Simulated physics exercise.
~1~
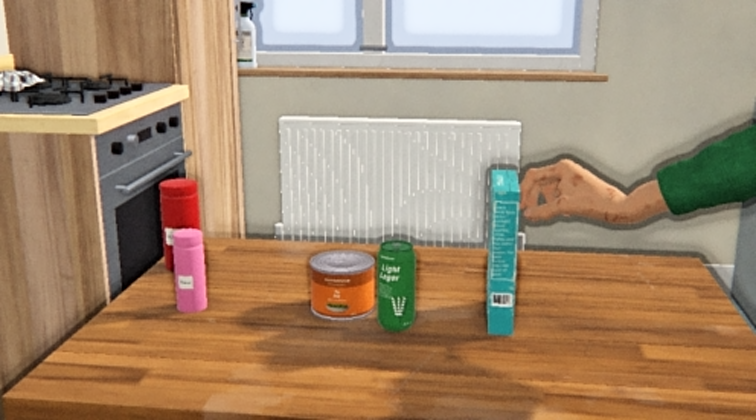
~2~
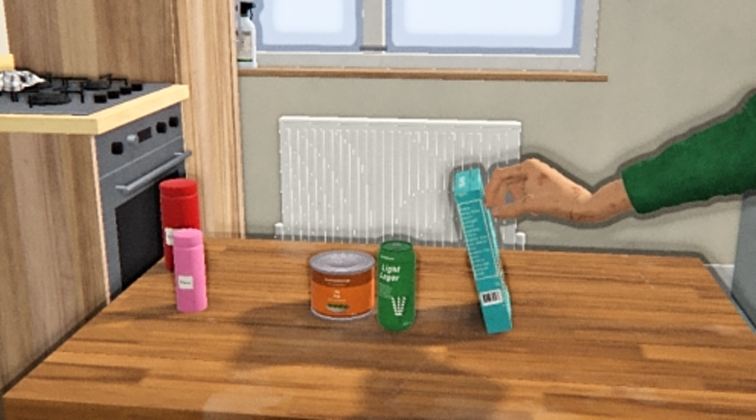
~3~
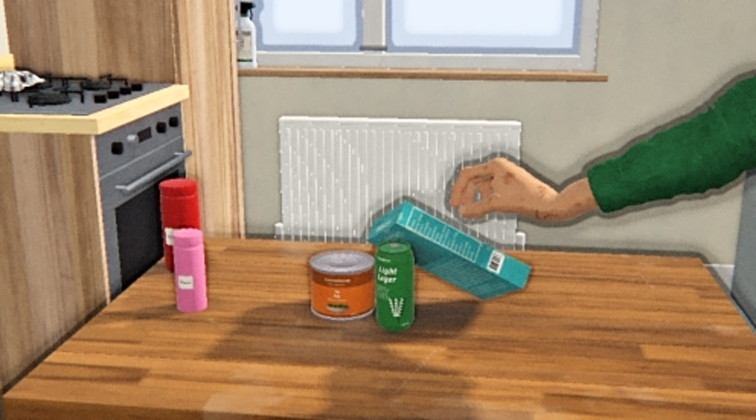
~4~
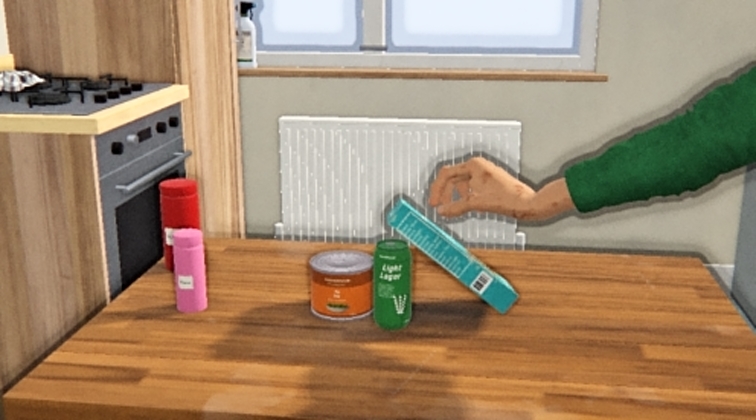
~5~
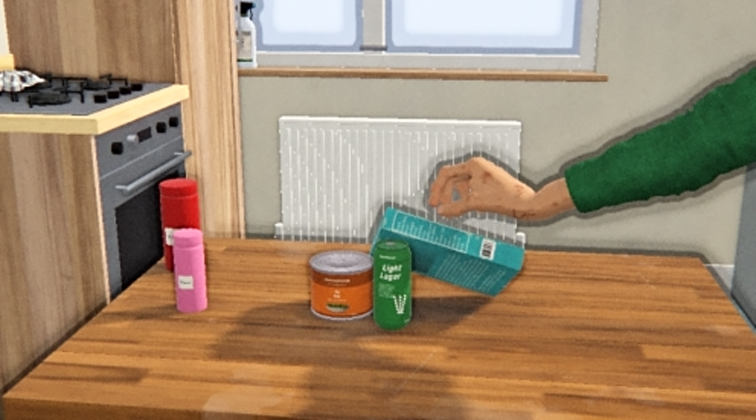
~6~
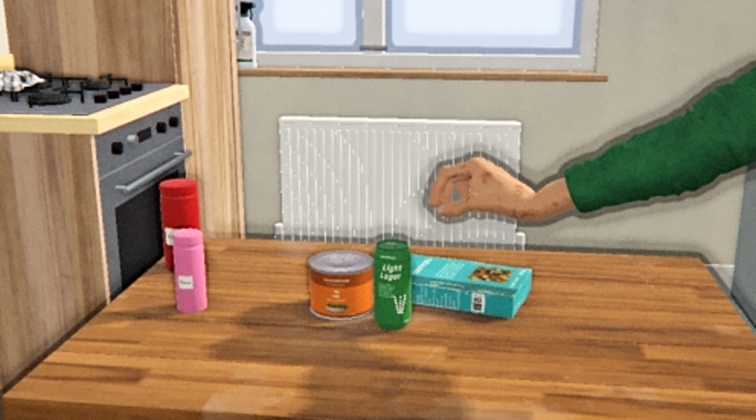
A hand pushes a tall turquoise packet left until it topples behind a green can.
